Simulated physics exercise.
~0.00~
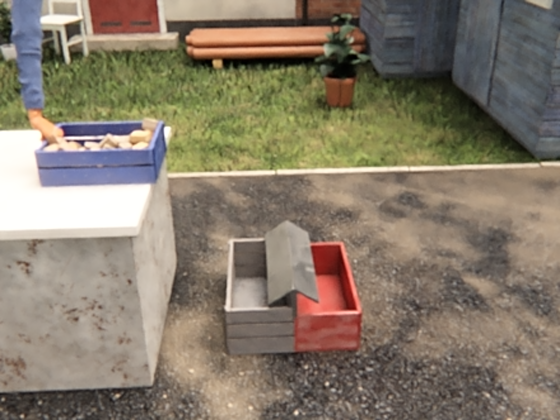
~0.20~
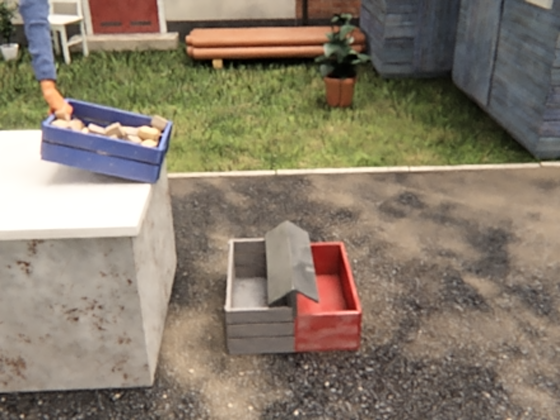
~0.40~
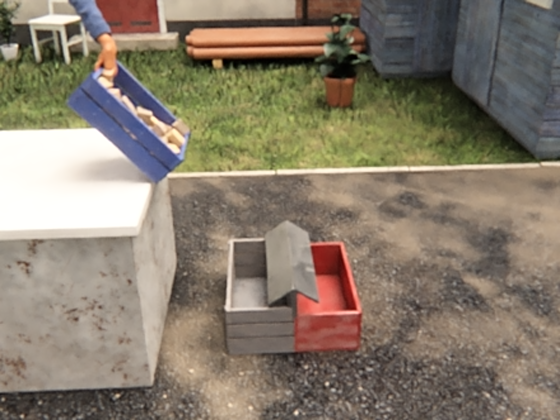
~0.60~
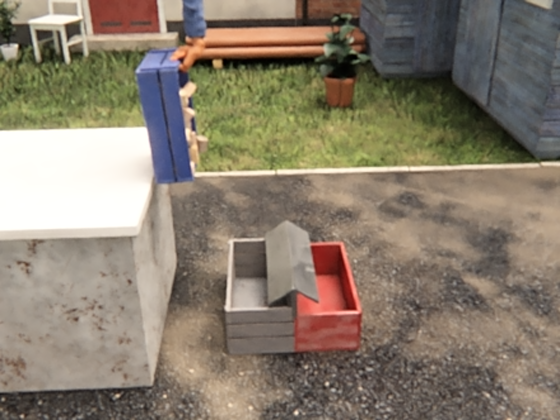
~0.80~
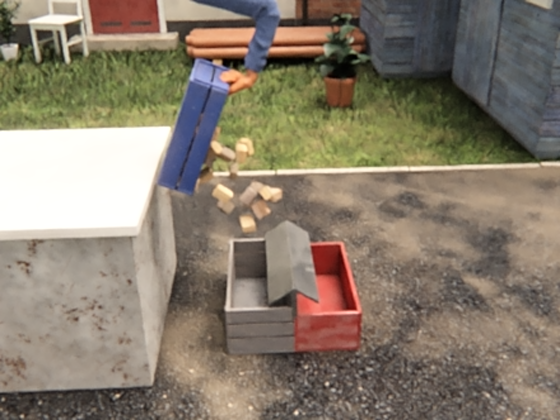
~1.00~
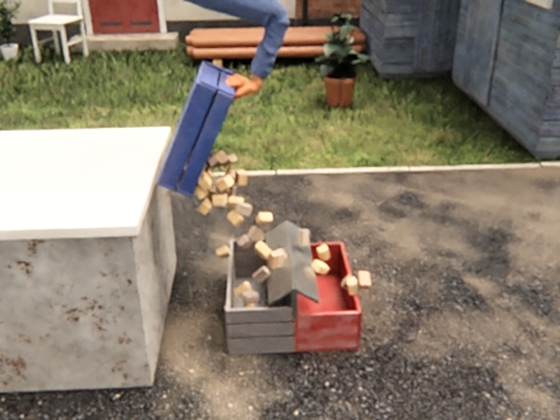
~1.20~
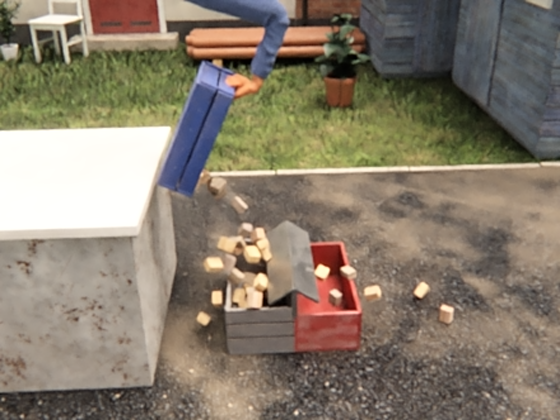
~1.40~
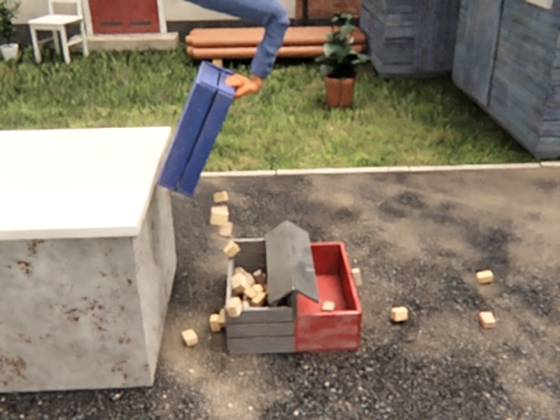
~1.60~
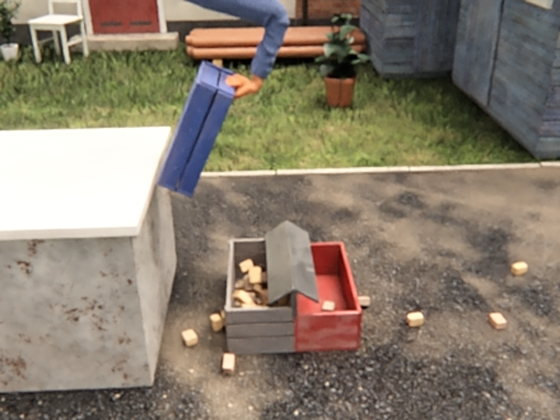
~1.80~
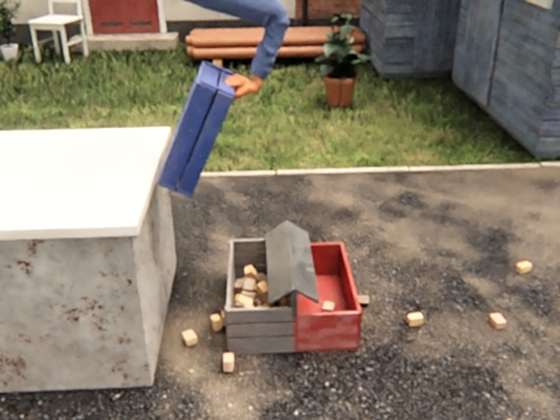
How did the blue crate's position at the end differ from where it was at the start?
At the start the blue crate sat upright on top of the bench, near its right end. By the end it had moved to the right and was held steeply tipped, just past the bench's edge.
In a yard beside a pale bench, a hand tipped a blue crate over the bench's edge until wooden blocks tumbled out, most landing in the grey bin, a few in the red box, and others scattering on the ground at both sides.
